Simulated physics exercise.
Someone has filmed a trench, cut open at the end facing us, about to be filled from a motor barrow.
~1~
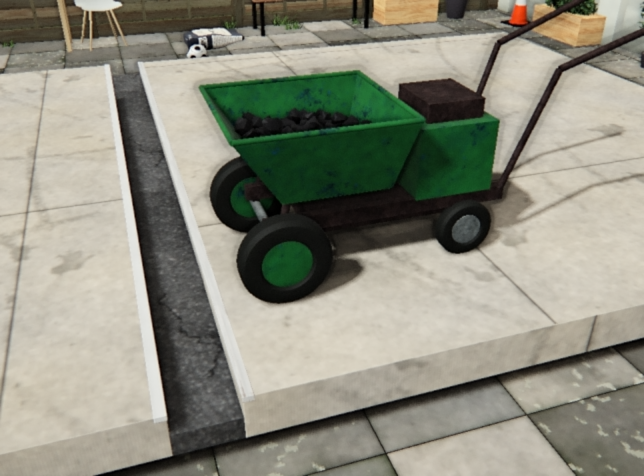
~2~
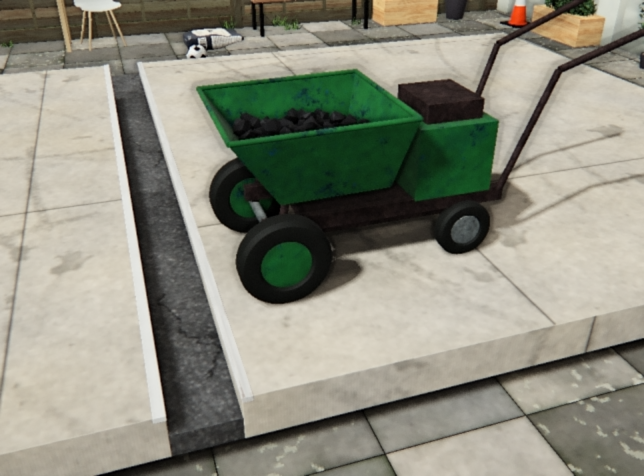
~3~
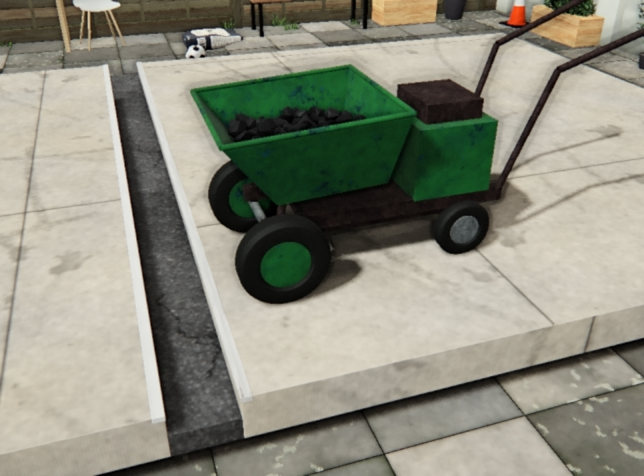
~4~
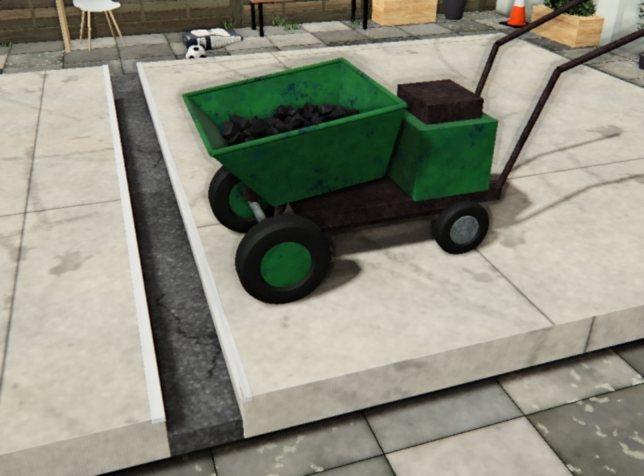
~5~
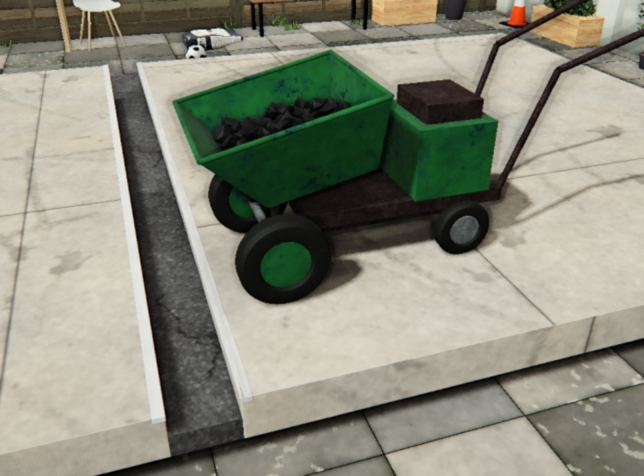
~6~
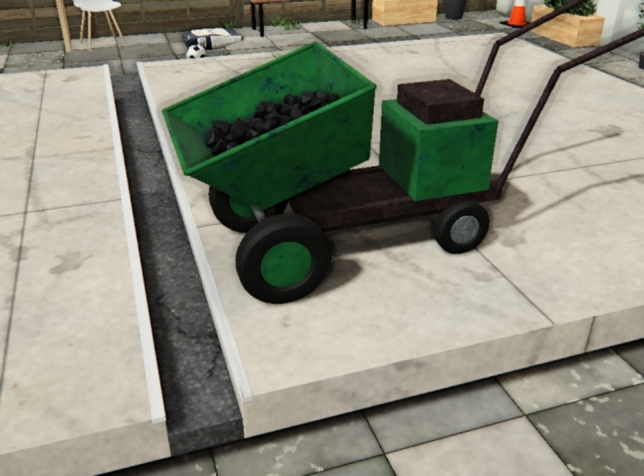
A green motor barrow holding black lumps of coal stands on pale stone slabs, its dark handles rising to the right, seen from slightly above in a paved yard. To its left a narrow dark trench runs between the slabs, with a football, a white chair and an orange cone behind. The skip tips gradually forward to the left, its back lifting clear of the green box, while the wheels and camera stay still.
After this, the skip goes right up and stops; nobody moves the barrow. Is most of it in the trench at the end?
Between the edges lies only the smaller part of the load.
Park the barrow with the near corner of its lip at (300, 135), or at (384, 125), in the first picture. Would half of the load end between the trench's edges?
The first try: Over half. The second: The smaller part.
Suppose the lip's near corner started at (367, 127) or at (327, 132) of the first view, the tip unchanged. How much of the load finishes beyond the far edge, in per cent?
About 0 and 0 per cent.
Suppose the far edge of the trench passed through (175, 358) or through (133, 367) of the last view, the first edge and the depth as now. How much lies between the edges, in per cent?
The first gives 0 %, the second 20 %.
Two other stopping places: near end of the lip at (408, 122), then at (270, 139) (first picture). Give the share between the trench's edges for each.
The first gives 10 %, the second 50 %.
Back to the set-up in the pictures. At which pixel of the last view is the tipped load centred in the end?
Near (95, 287).
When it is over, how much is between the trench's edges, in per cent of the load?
It comes to 0 per cent or so.
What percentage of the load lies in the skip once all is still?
It comes to 35 per cent or so.
Just after the last frame, skip tipped steeply; every one in the skip.
A moment on, skip tipped right over; the larger part in the skip; about a tenth beyond it.
Further on, skip tipped right over; roughly a third in the skip; roughly two thirds beyond it.
When it is over, skip tipped right over; roughly a third in the skip; just a few in or heaped over the trench; roughly two thirds beyond it.
